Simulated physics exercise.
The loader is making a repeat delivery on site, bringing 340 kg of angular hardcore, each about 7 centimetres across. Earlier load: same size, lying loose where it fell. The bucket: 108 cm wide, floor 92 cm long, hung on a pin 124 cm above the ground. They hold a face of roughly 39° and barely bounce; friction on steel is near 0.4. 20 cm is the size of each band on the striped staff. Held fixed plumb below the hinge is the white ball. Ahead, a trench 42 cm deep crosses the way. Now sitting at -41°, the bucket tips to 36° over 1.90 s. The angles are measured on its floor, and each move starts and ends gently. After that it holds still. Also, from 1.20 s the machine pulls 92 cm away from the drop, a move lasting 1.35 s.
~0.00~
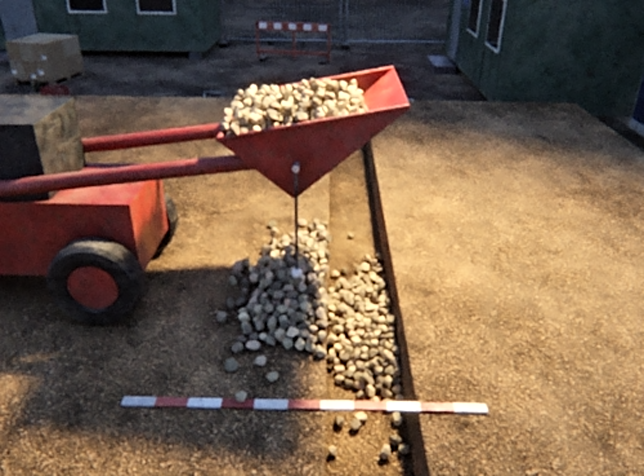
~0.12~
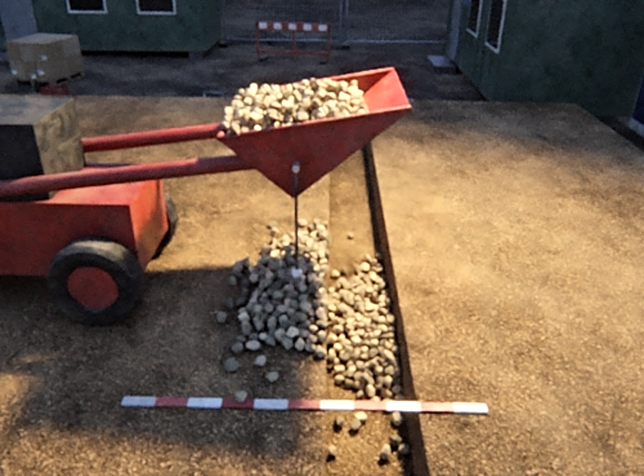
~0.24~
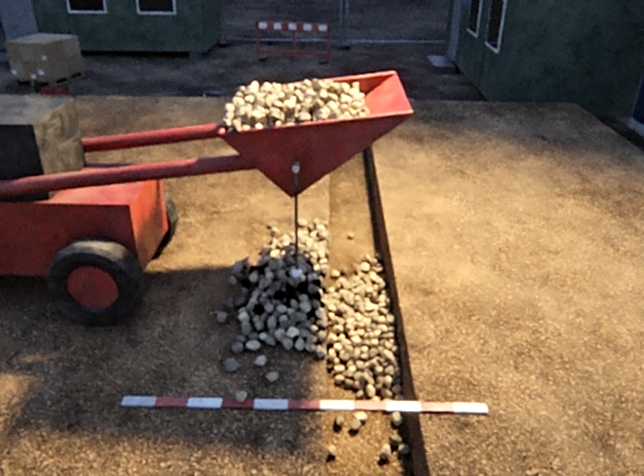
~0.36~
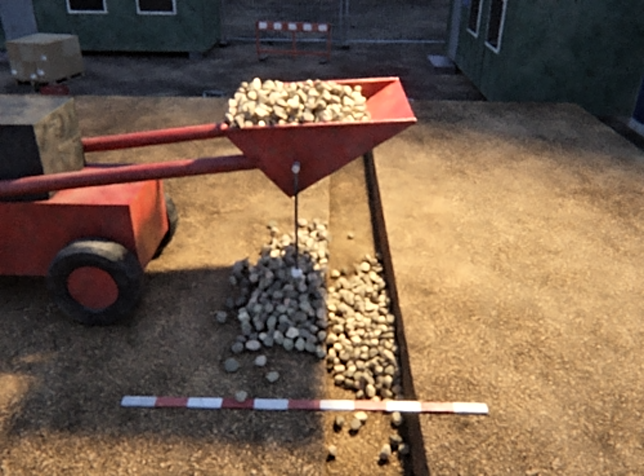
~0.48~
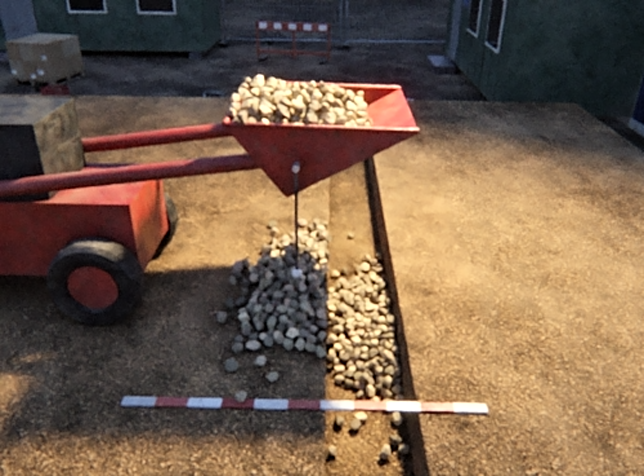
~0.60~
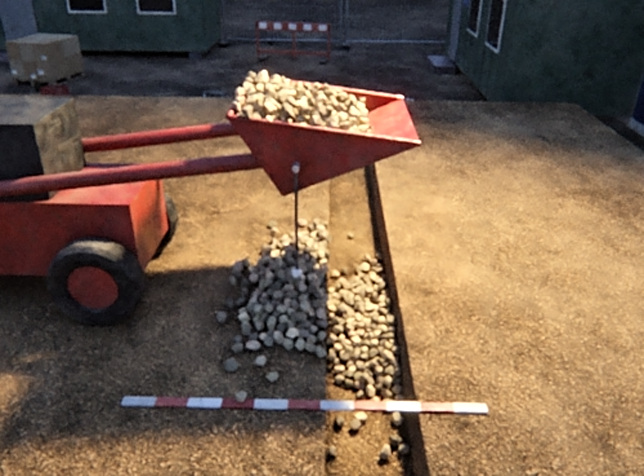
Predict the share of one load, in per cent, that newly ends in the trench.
My estimate is 82 per cent.
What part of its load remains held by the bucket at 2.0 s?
I'd say about 20 per cent.
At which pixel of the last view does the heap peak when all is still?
The top of the heap sits near (292, 260).
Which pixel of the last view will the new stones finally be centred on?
Middle: Approx. (352, 300) px.
After 1.4 s the floor is at 24°; in per cent of one load, 100 in the bucket, 55 short of the trench, 46 in the trench; the foremost stones are at (391, 329).
After 2.0 s the floor is at 36°; in per cent of one load, 21 in the bucket, 73 short of the trench, 106 in the trench, 2 past the trench; the foremost stones are at (419, 280).
After 3.0 s the floor is at 36°; in per cent of one load, 0 in the bucket, 72 short of the trench, 128 in the trench, 2 past the trench; the foremost stones are at (432, 281).
After 5.6 s the floor is at 36°; in per cent of one load, 0 in the bucket, 72 short of the trench, 128 in the trench, 2 past the trench; the foremost stones are at (432, 281). Net gain in the trench, 82.
